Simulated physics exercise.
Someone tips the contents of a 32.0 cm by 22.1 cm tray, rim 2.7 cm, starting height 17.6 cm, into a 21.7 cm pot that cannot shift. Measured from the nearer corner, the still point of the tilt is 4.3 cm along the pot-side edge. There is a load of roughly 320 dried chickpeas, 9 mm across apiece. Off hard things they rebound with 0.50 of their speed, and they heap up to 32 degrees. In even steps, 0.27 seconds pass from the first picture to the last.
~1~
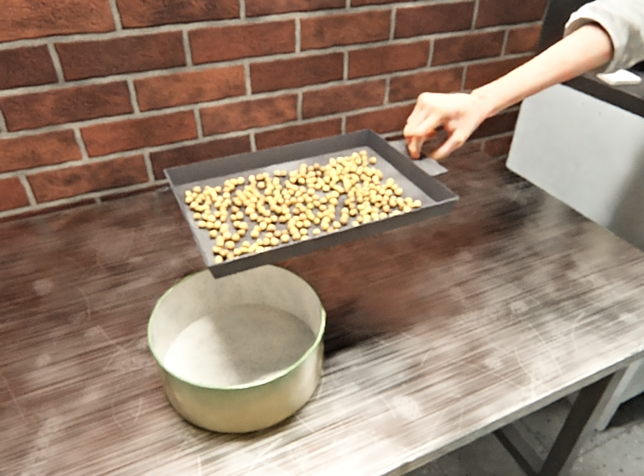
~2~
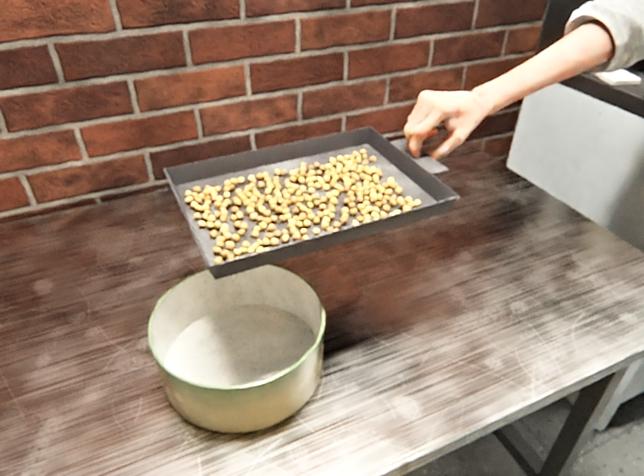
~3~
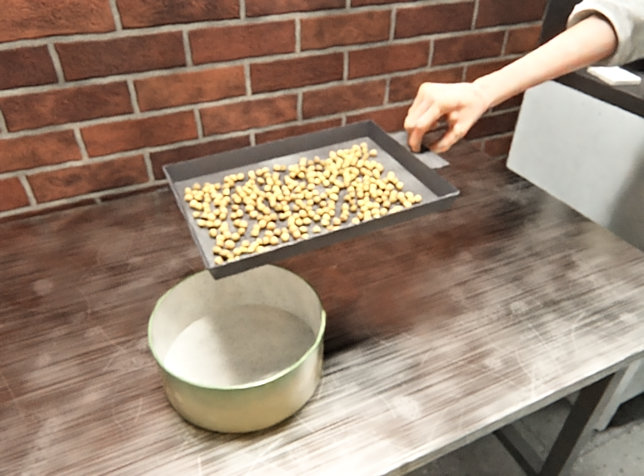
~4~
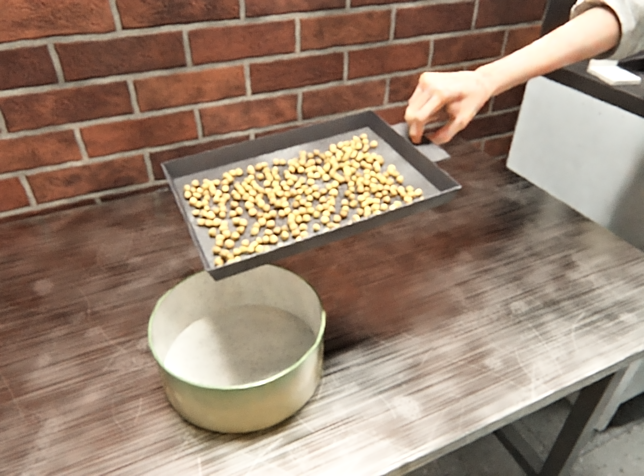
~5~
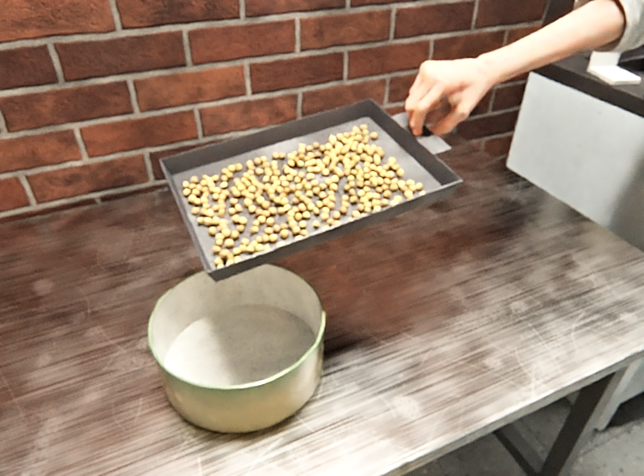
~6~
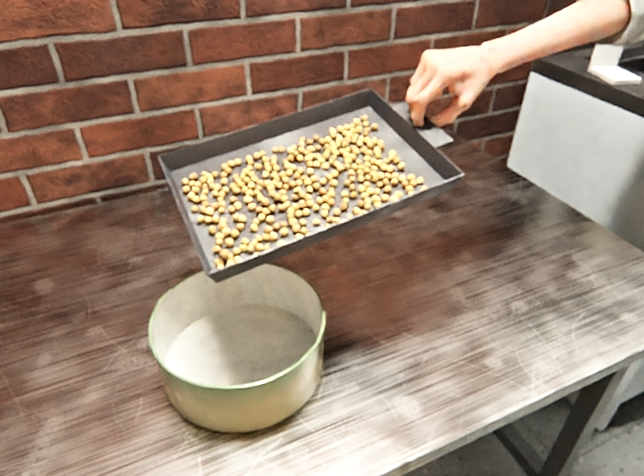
A dark grey rectangular tray scattered with small yellow-tan pieces is held by a hand reaching in from the upper right, above a pale, green-rimmed round pot. Below is a worn brown tabletop against a red brick wall, seen from above at an angle. The hand gradually tilts the tray, raising its right side slightly while the left front corner dips a little, and the view stays still.
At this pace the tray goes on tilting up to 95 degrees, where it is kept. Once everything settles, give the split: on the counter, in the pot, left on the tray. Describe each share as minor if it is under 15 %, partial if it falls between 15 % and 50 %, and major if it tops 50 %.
Counter: I expect a stray few to finish up there; pot: I expect the majority share to finish up there; tray: I expect a stray few to finish up there.
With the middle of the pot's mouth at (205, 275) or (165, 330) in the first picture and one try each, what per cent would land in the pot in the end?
Estimates: 0 % and 85 %, in that order.
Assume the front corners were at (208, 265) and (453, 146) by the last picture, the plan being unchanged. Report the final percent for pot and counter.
Final per cent - pot 60, counter 40.
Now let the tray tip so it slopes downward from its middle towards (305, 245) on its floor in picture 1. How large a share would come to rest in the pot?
Near 75 percent, give or take.
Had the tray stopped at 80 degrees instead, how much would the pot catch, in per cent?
Around 85 %, I reckon.
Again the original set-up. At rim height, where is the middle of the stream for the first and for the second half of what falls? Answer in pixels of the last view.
First near (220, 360), later near (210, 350).
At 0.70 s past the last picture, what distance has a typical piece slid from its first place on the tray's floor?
By then it sits near 6 cm from where it began.
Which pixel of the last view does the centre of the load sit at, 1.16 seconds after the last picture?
Approximately (245, 208) in the last view.
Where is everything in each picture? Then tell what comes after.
Tray tilt 0 degrees, front corners at (212, 261) and (451, 196); middle of the pieces at (300, 201); pot at (238, 316), in the first picture.
Tray tilt 1 degrees, front corners at (212, 261) and (452, 195); middle of the pieces at (300, 200), in the second picture.
Tray tilt 3 degrees, front corners at (212, 262) and (452, 191); middle of the pieces at (300, 197), in the third picture.
Tray tilt 6 degrees, front corners at (212, 264) and (453, 185), lowest corner left front; middle of the pieces at (300, 192), in the fourth picture.
Tray tilt 9 degrees, front corners at (211, 266) and (454, 179), lowest corner left front; middle of the pieces at (299, 187), in the fifth picture.
Tray tilt 12 degrees, front corners at (211, 268) and (456, 173), lowest corner left front; middle of the pieces at (299, 183); pot at (239, 316), in the sixth picture.
Then, 0.70 s after the last picture, tilt 51 degrees; the tray holds 100 %, the pot 0 %.
Then, 1.16 s after the last picture, tilt 77 degrees; the tray holds 100 %, the pot 0 %.
Then, 1.70 s after the last picture, tilt 95 degrees; the tray holds 10 %, the pot 85 %.
In the end, counter 5 %, pot 95 %, tray 0 %.
